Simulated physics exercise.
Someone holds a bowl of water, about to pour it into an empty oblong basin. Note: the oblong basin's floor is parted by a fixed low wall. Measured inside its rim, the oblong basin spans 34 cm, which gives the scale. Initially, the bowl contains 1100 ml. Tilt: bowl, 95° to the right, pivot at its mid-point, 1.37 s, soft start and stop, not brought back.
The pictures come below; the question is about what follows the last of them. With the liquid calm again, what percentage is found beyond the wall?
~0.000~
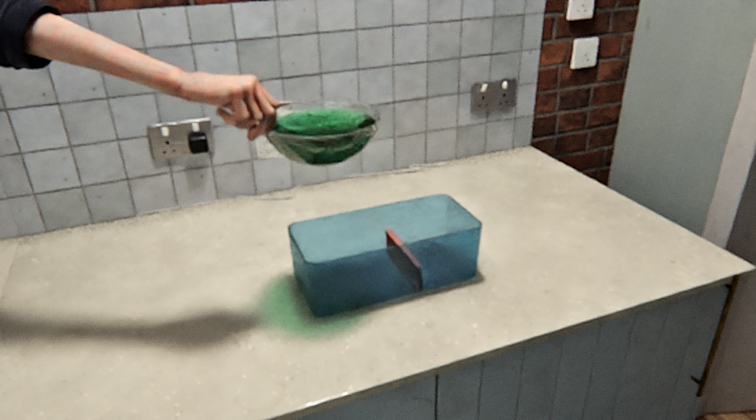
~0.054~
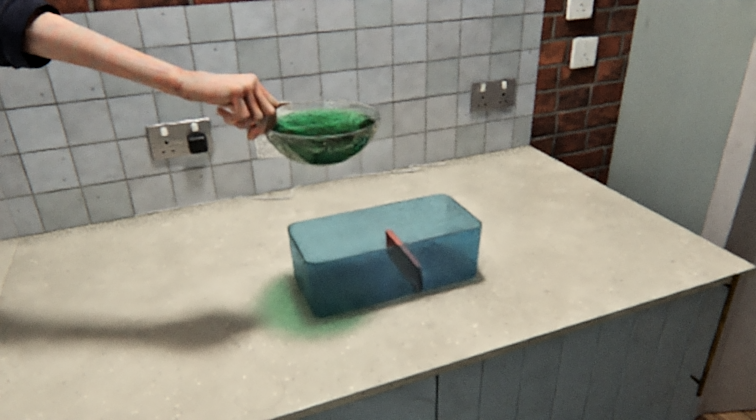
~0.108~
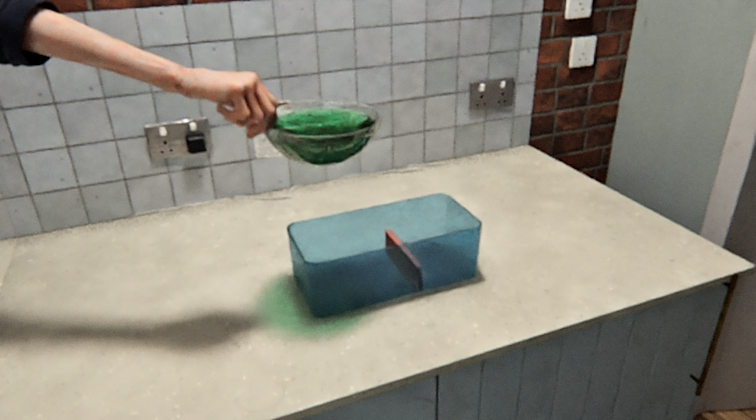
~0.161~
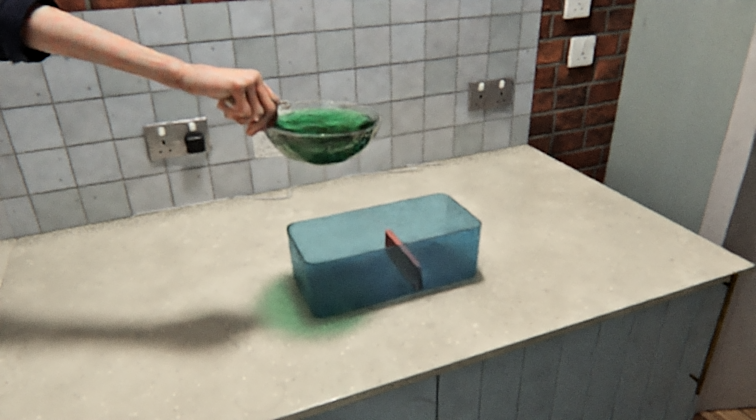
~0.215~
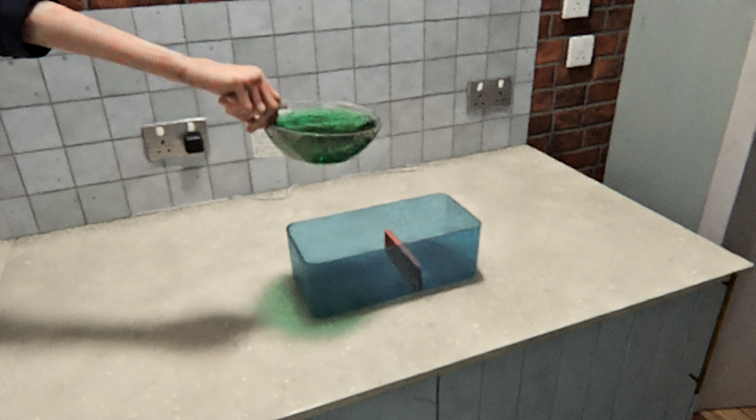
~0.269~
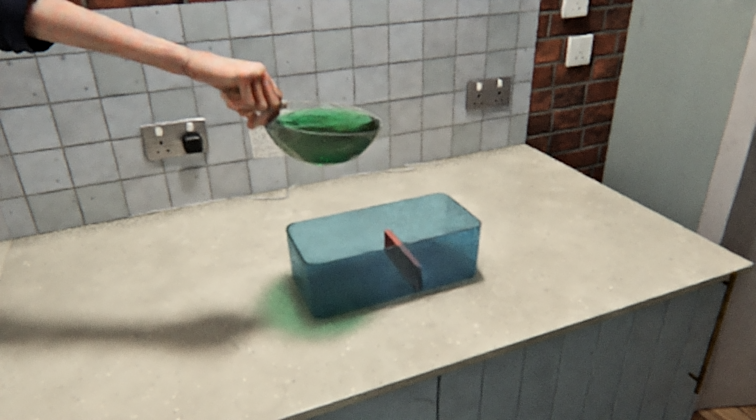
Beyond the wall there is roughly 76 percent.
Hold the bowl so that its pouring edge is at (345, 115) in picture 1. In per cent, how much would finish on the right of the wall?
In that case some 20 per cent.
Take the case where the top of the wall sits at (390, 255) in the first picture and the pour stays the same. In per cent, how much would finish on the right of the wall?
Then about 85 per cent.
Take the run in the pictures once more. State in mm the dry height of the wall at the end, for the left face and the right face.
Roughly 48 mm on the left side and roughly 12 mm on the right.
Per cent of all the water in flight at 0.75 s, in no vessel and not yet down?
40 per cent.
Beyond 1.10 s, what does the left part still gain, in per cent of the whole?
Close to 6% of the whole.
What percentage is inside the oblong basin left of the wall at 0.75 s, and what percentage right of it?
Left: Around 2. Right: Around 18.
After 0.75 s the tilt is 54° and 39 per cent is still to pour, 2 is left of the wall and 17 right of it.
After 1.10 s the tilt is 86° and 1 per cent is still to pour, 16 is left of the wall and 76 right of it.
After 1.47 s the tilt is 95° and 0 per cent is still to pour, 22 is left of the wall and 76 right of it.
After 1.87 s the tilt is 95° and 0 per cent is still to pour, 22 is left of the wall and 76 right of it.
In the end 22 per cent lies left of the wall, 76 right of it and 2 outside.
